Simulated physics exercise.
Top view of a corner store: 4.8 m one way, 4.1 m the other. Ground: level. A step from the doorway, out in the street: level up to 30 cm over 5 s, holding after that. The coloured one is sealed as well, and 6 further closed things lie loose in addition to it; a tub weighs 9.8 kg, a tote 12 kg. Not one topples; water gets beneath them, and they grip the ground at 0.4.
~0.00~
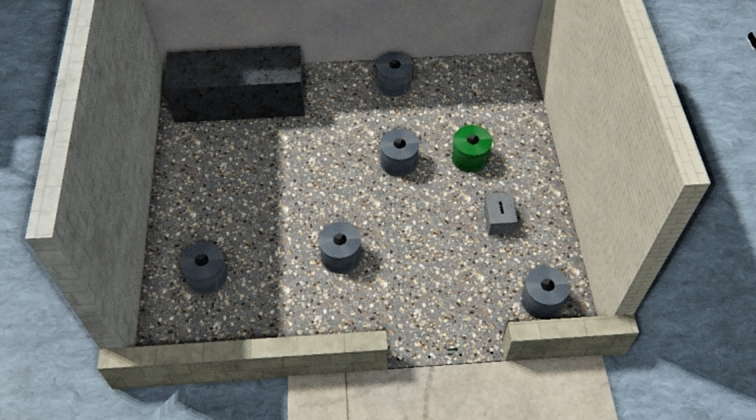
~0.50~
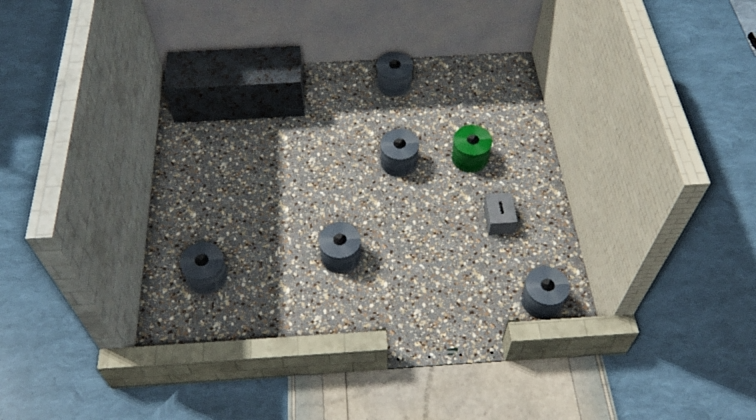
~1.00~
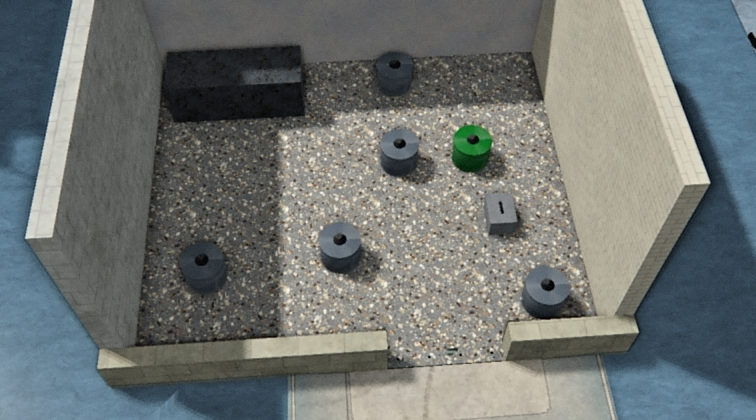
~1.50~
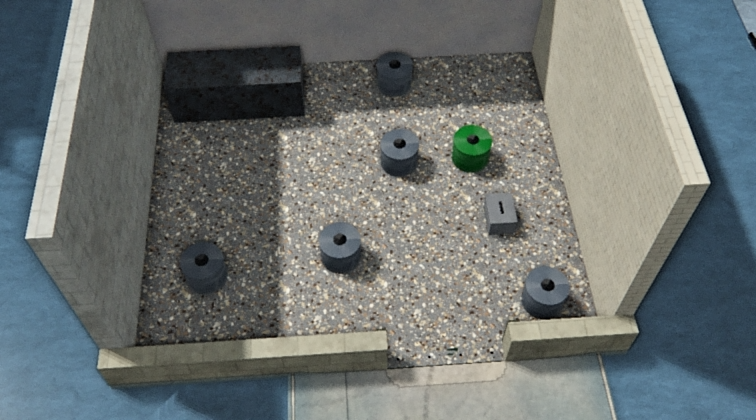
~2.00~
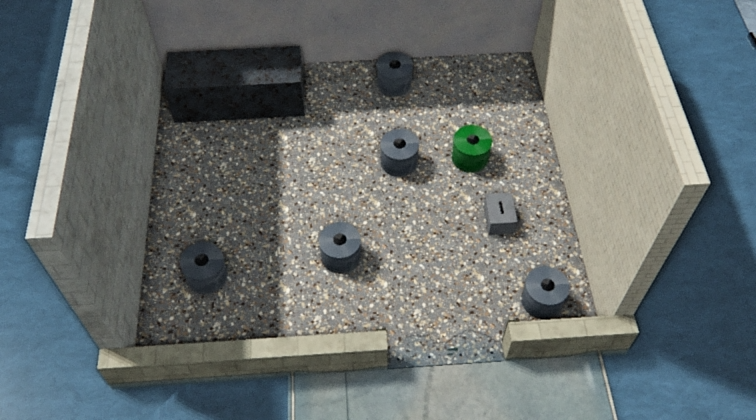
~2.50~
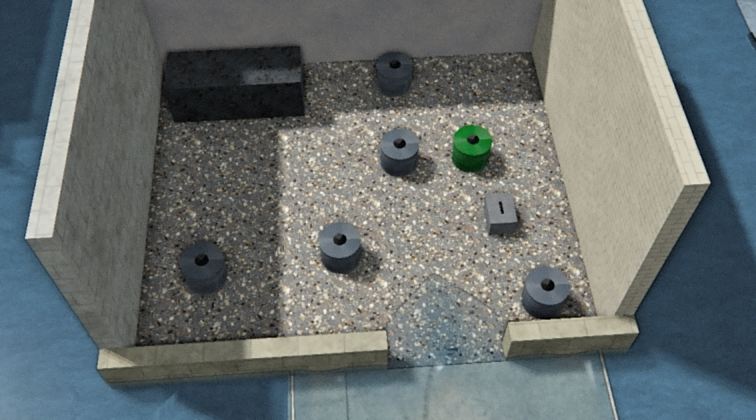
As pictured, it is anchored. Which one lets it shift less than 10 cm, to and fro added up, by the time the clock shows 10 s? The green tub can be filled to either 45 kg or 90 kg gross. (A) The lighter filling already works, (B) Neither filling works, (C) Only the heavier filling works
(A) The lighter filling already works.
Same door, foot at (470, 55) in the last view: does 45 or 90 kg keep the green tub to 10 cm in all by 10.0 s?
Moved there, the light choice works.
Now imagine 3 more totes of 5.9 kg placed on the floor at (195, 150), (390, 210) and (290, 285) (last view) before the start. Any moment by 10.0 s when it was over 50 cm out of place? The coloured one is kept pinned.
Spot one crosses the limit, spot two crosses the limit, spot three stays inside.
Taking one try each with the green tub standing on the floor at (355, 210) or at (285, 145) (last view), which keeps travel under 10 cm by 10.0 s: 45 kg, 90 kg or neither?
The light mass does it, then the light mass does it.
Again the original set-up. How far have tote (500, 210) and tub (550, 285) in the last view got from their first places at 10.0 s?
In that order: 140 cm, 20 cm.
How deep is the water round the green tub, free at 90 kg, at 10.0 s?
Something like 16 centimetres.
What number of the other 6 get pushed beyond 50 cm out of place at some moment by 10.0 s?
3 of them.
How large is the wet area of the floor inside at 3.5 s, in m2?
Wet: Near 3.5 m2.
After 3.5 s the green tub would be 0 cm from its start with 45 kg and 0 cm from its start with 90 kg; 0 cm of water round it then.
After 4.5 s the green tub would be 0 cm from its start with 45 kg and 0 cm from its start with 90 kg; 4 cm of water round it then.
After 7.0 s the green tub would be 0 cm from its start with 45 kg and 0 cm from its start with 90 kg; 7 cm of water round it then.
After 10.0 s the green tub would be 0 cm from its start with 45 kg and 0 cm from its start with 90 kg; 16 cm of water round it then.
